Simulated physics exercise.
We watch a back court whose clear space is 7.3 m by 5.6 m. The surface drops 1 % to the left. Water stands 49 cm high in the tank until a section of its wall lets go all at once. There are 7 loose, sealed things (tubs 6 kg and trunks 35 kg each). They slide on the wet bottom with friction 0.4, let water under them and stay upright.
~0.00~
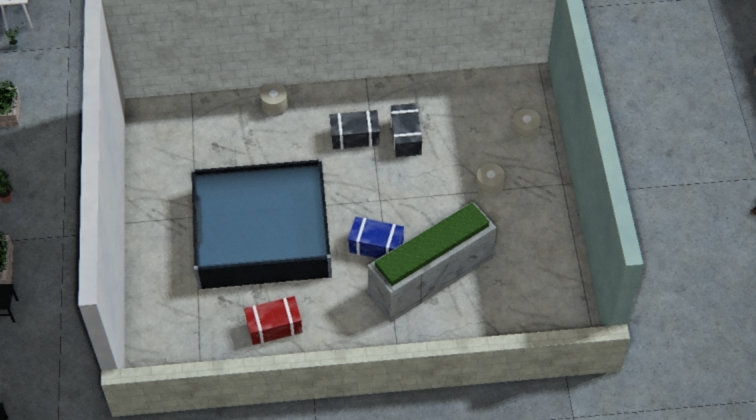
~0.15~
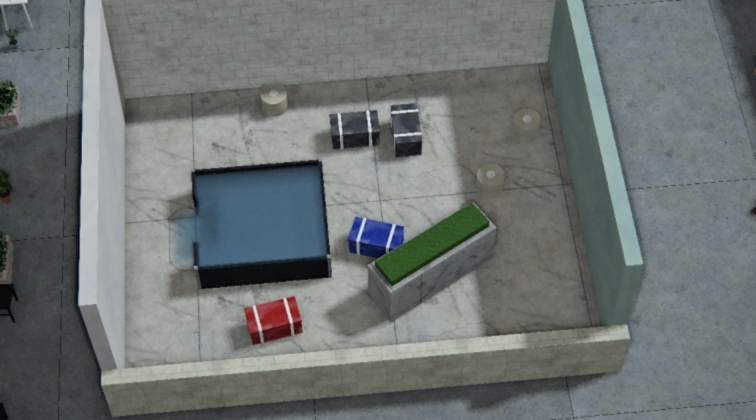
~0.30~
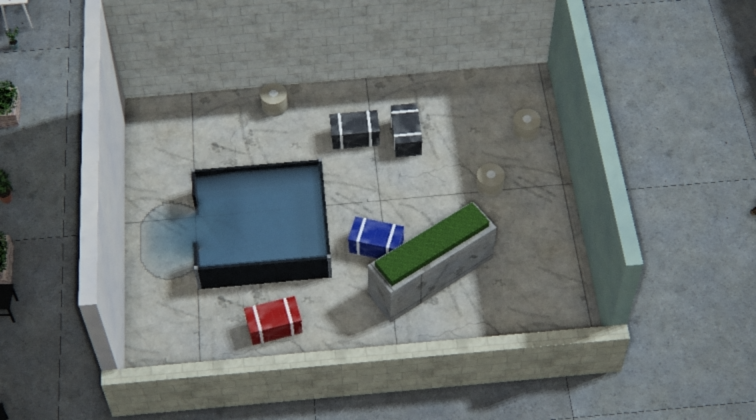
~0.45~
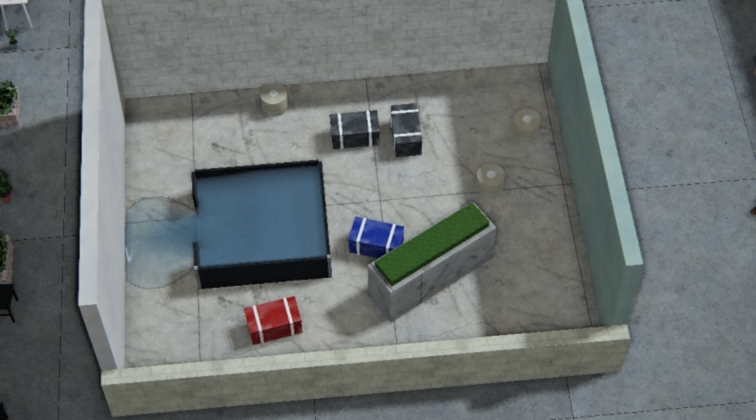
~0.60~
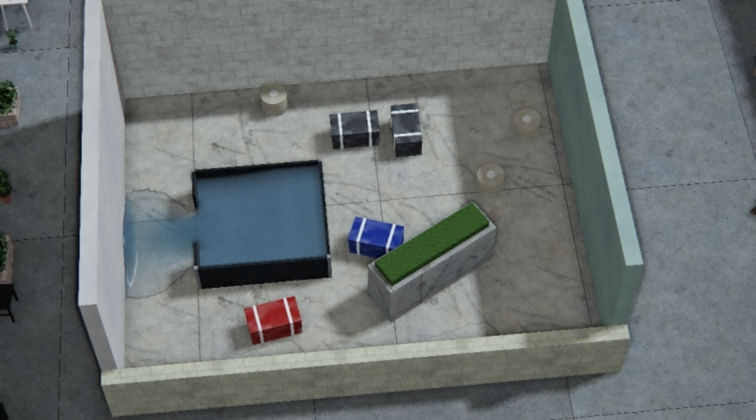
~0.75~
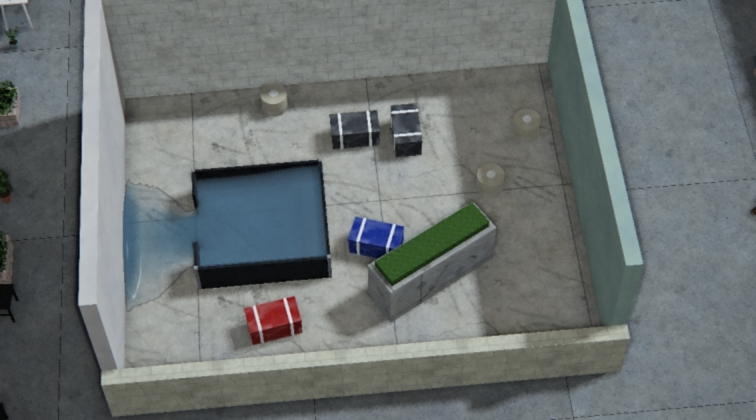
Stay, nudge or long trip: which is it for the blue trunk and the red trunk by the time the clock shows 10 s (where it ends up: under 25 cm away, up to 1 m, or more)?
The blue trunk barely shifts; the red trunk barely shifts.
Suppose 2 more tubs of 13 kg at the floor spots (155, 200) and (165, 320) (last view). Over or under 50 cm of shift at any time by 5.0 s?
In that order: More, over.
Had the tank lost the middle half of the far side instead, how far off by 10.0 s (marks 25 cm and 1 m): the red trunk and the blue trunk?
Then the red trunk holds its place, the blue trunk barely shifts.
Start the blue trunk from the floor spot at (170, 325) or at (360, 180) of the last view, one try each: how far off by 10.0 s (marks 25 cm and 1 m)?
In that order: It gets carried off; it stays put.
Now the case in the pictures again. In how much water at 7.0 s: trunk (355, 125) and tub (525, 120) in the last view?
About 4 and 1 cm.
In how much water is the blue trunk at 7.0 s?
Roughly 3 cm.
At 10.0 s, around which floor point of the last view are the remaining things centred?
Near (414, 178).
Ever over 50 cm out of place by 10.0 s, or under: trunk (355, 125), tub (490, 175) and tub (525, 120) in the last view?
In turn: Less, short of it, less.
After 2.0 s the blue trunk is near (376, 233), 0.0 m from its start, aground; the red trunk is near (273, 314), 0.0 m from its start, aground; 0 afloat.
After 4.5 s the blue trunk is near (376, 233), 0.0 m from its start, aground; the red trunk is near (273, 314), 0.0 m from its start, aground; 0 afloat.
After 7.0 s the blue trunk is near (376, 233), 0.0 m from its start, aground; the red trunk is near (273, 314), 0.0 m from its start, aground; 1 afloat.
After 10.0 s the blue trunk is near (376, 233), 0.0 m from its start, aground; the red trunk is near (273, 314), 0.0 m from its start, aground; 1 afloat.
